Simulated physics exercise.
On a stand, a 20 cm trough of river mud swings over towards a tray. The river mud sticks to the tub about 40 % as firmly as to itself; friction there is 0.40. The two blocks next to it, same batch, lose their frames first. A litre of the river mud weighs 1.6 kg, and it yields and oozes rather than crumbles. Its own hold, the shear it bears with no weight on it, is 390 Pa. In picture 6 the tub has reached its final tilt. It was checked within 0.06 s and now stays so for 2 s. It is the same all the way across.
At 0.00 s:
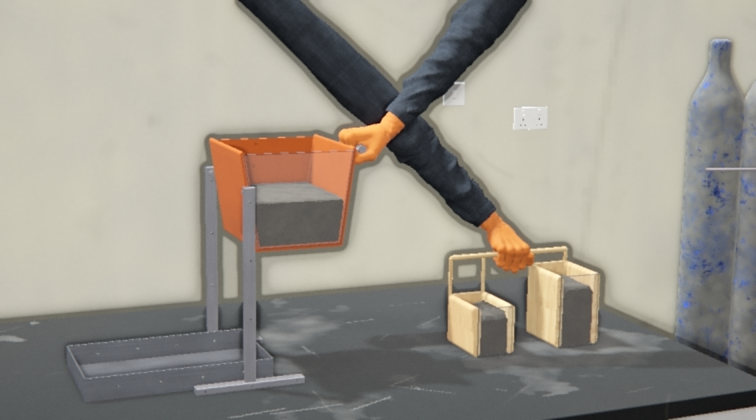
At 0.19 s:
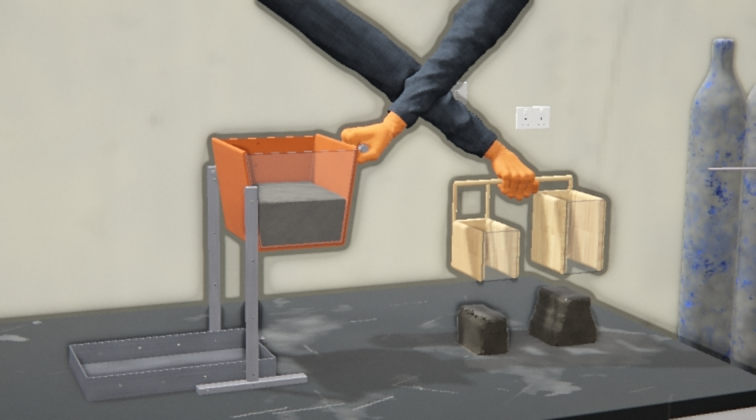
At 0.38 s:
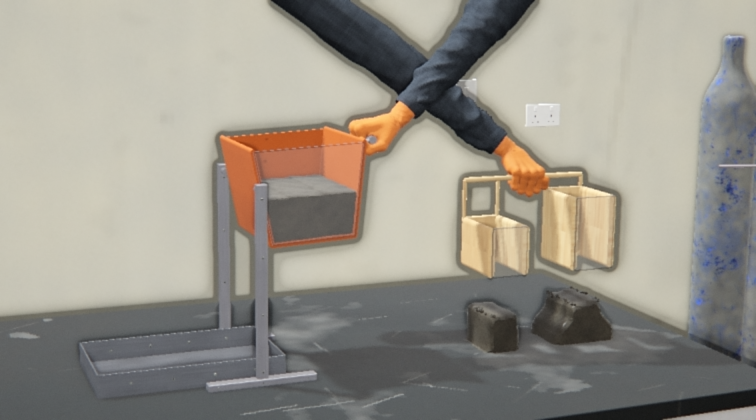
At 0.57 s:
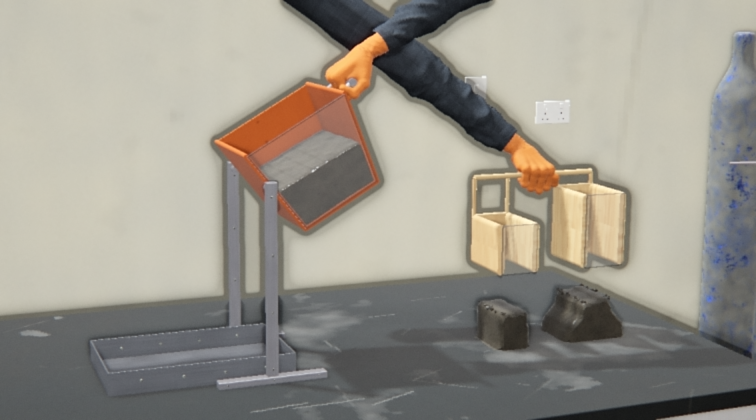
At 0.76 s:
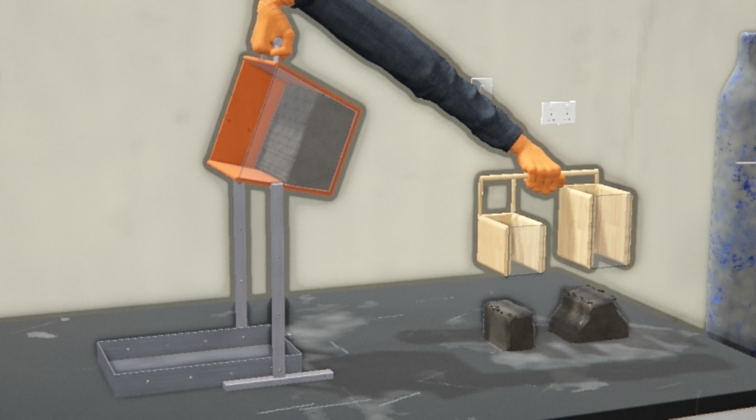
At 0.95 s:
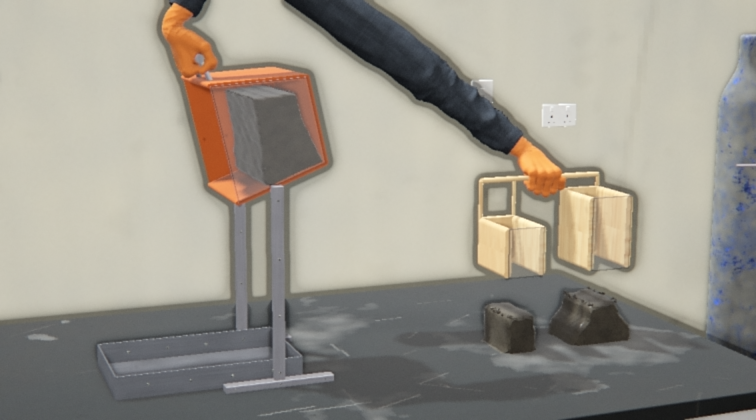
On a dark workbench, gloved hands lifting wooden moulds off two grey blocks, then tilting an orange tub of mud leftward past upright.
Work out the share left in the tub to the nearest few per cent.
It comes to some 0 %.
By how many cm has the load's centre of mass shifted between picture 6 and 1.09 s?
About 10 cm.
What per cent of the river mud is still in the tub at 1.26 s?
About 25 %.
By 1.09 s, the tub is at 103 degrees and holds 84 %.
By 1.26 s, the tub is at 103 degrees and holds 24 %.
By 1.43 s, the tub is at 103 degrees and holds 0 %.
By 1.60 s, the tub is at 103 degrees and holds 0 %.
By 2.95 s, at the end, the tub is at 103 degrees and holds 0 %.
